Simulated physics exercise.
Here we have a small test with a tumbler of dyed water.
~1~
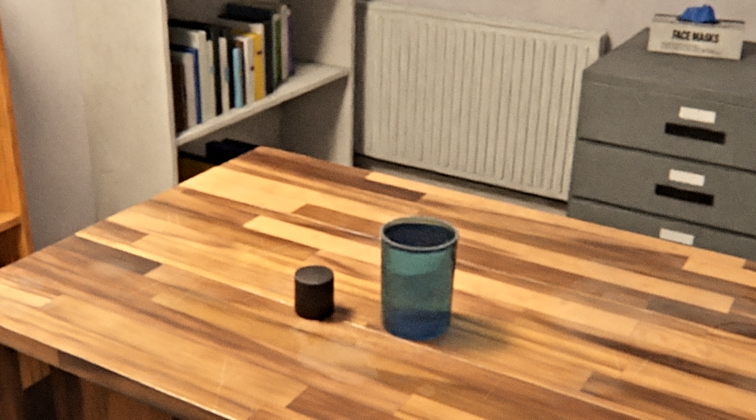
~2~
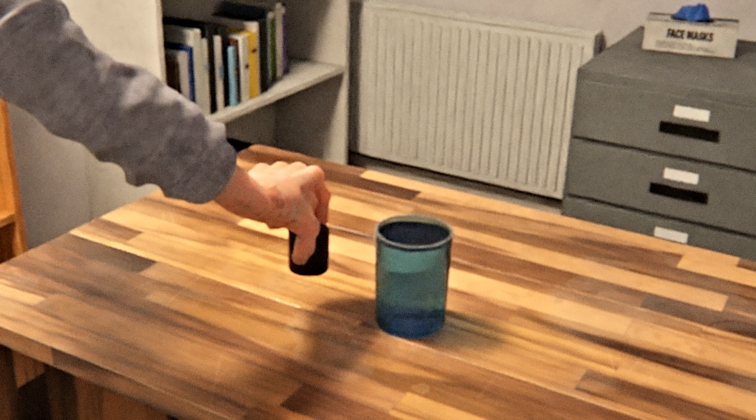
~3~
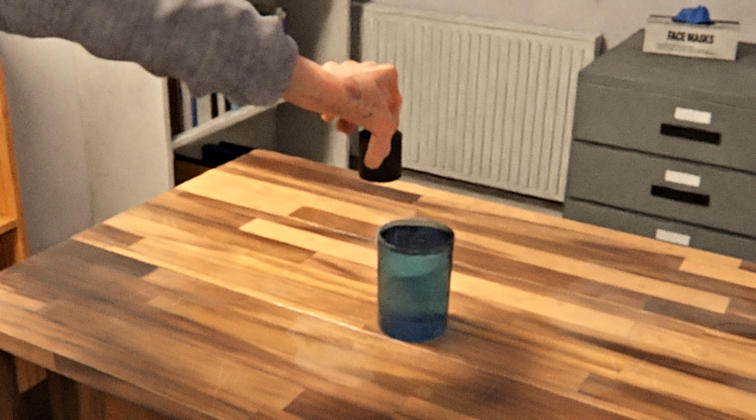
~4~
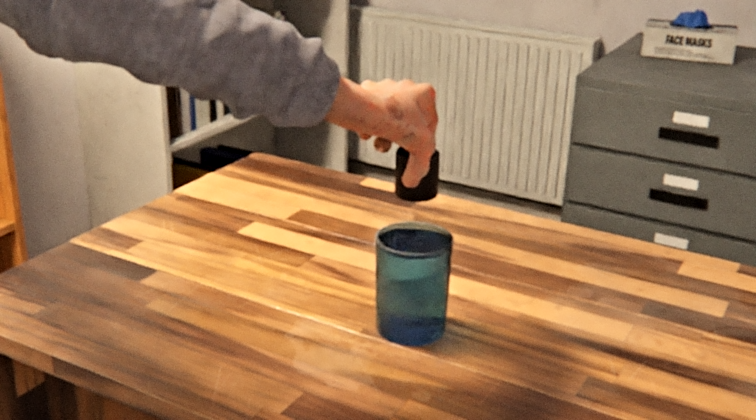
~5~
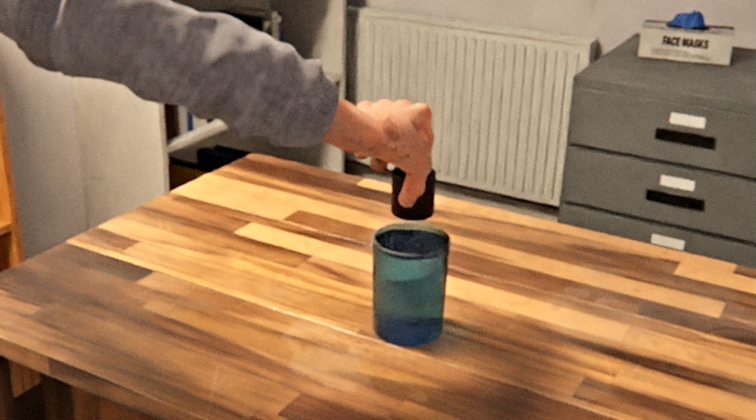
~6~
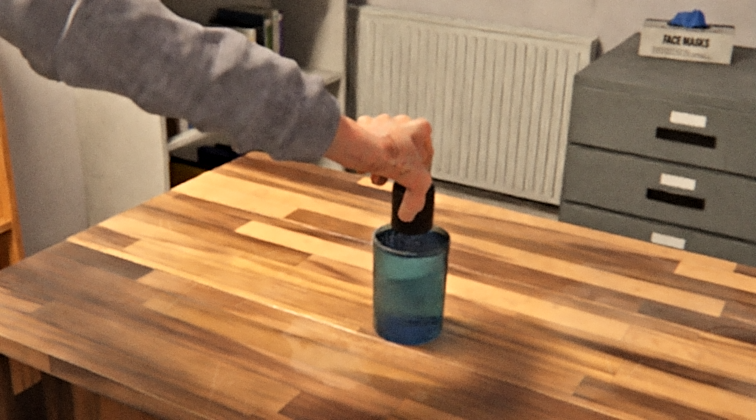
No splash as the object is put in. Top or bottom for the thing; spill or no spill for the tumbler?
Object: Under; tumbler: Spill.
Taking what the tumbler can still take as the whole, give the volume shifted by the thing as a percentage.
I'd put it close to 210 per cent.
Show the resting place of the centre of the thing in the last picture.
It should come to rest with its middle near (409, 303).
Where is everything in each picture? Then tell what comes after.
In the first picture, the iron weight lies on the top at (315, 292); tumbler (417, 275) nearly full.
The second picture shows a hand picks up the iron weight at (309, 249); tumbler nearly full, surface at (414, 236).
In the third picture, the iron weight is carried over at (381, 154); tumbler (414, 277) nearly full.
In the fourth picture, the iron weight is above the tumbler at (417, 173); tumbler nearly full, surface at (414, 244).
The fifth picture shows the iron weight comes down at (413, 192); tumbler (409, 282) nearly full.
In the sixth picture, the iron weight is just over the surface at (413, 206); tumbler nearly full, surface at (411, 243).
A moment on, the iron weight enters the dyed water; the tumbler is full to the brim.
Further on, the iron weight goes on down; the tumbler is full to the brim; a puddle lies round it.
When it is over, the iron weight rests at the bottom; the tumbler is full to the brim; a puddle lies round it.
